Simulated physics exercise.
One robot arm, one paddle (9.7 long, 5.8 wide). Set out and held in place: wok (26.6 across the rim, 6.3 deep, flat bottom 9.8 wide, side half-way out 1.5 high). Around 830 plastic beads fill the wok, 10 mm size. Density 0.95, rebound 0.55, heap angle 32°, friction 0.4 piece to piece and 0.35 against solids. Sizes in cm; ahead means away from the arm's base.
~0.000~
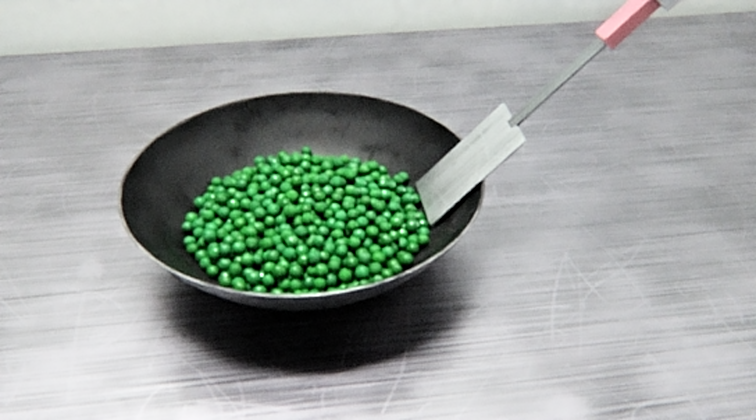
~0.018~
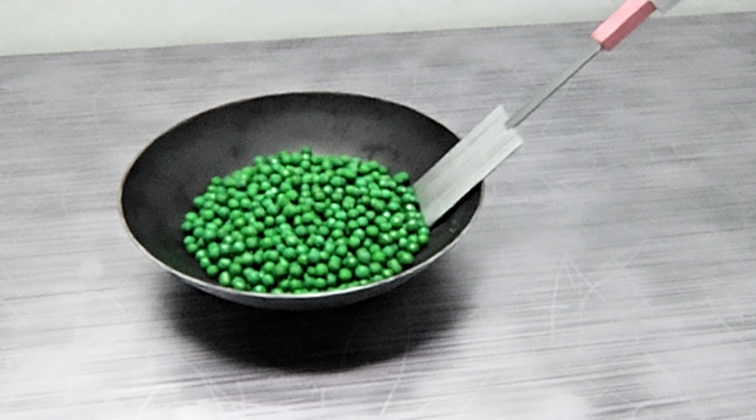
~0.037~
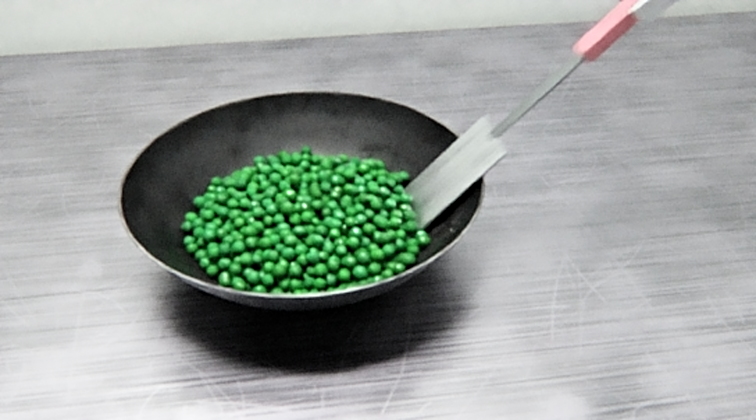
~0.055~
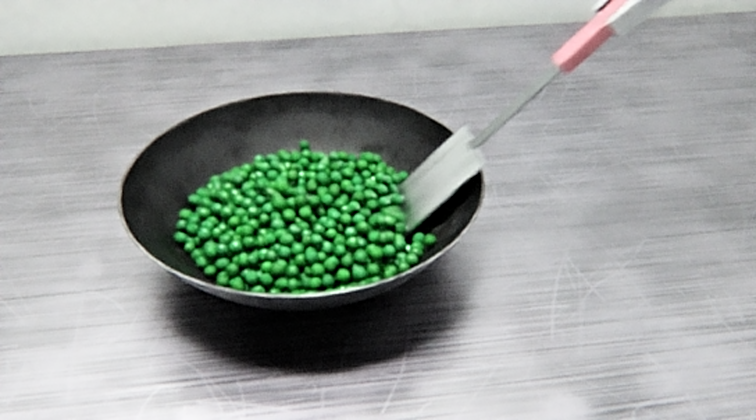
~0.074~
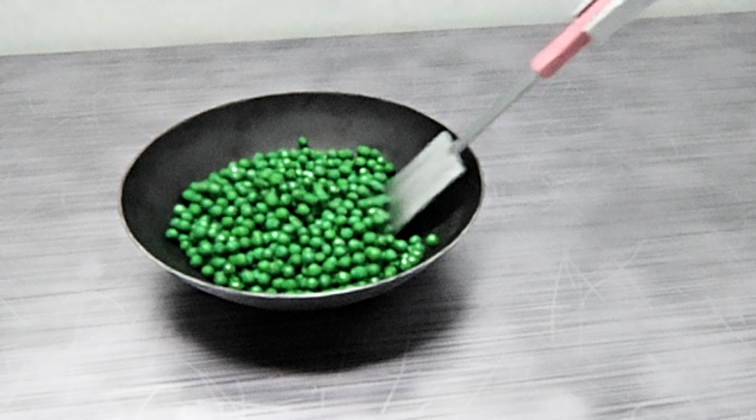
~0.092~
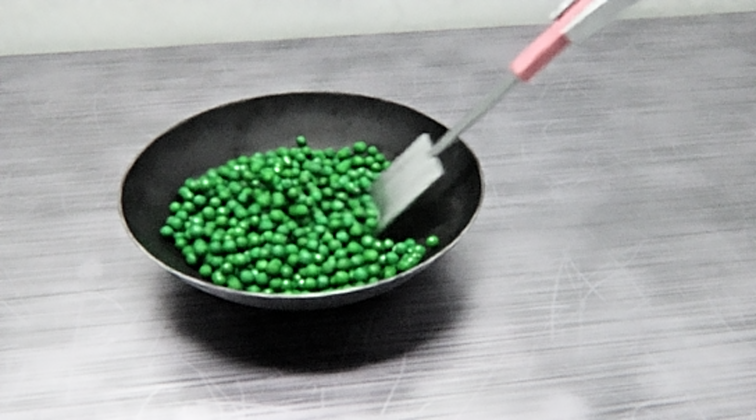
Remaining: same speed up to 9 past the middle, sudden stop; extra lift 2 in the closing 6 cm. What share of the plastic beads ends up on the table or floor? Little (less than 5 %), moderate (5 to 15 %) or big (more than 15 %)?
Share on the table or floor: Big (more than 15 %).
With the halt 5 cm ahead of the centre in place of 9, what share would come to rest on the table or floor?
It would be near 0 per cent.
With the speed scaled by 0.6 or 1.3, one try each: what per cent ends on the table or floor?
About 5 and 25 per cent.
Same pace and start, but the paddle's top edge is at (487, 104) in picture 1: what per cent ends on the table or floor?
About 20 per cent.
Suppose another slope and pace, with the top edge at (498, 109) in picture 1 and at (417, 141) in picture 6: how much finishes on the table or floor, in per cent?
About 20 per cent.
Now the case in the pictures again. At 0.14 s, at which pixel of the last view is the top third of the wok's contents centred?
Near (254, 211).
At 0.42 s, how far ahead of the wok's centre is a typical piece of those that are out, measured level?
Some 18 cm.
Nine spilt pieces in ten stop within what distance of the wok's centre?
About 50 cm.
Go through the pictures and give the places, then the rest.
In the first picture, paddle top edge at (515, 121), sloping 46°; upper third of the load around (306, 211), from x 190 to 425, top at y 150; 830 in the wok.
In the second picture, paddle top edge at (511, 124), sloping 46°; upper third of the load around (306, 211), from x 190 to 425, top at y 150.
In the third picture, paddle top edge at (495, 134), sloping 46°; upper third of the load around (310, 210), from x 190 to 425, top at y 150.
In the fourth picture, paddle top edge at (474, 144), sloping 46°; upper third of the load around (303, 209), from x 180 to 430, top at y 145.
In the fifth picture, paddle top edge at (454, 150), sloping 46°; upper third of the load around (296, 208), from x 170 to 430, top at y 140.
In the sixth picture, paddle top edge at (434, 153), sloping 46°; upper third of the load around (290, 208), from x 165 to 435, top at y 140; 830 in the wok.
After 0.14 s, sloping 46°, highest piece 6 above the table; 830 in the wok.
After 0.19 s, sloping 46°, highest piece 7 above the table; 830 in the wok.
After 0.42 s, sloping 46°, highest piece 10 above the table; 656 in the wok, 85 on the table or floor, 89 on the blade or in flight.
After 1.47 s, sloping 46°, highest piece 6 above the table; 656 in the wok, 174 on the table or floor.
At rest, 656 in the wok, 174 on the table or floor. That is 21 % on the table or floor.
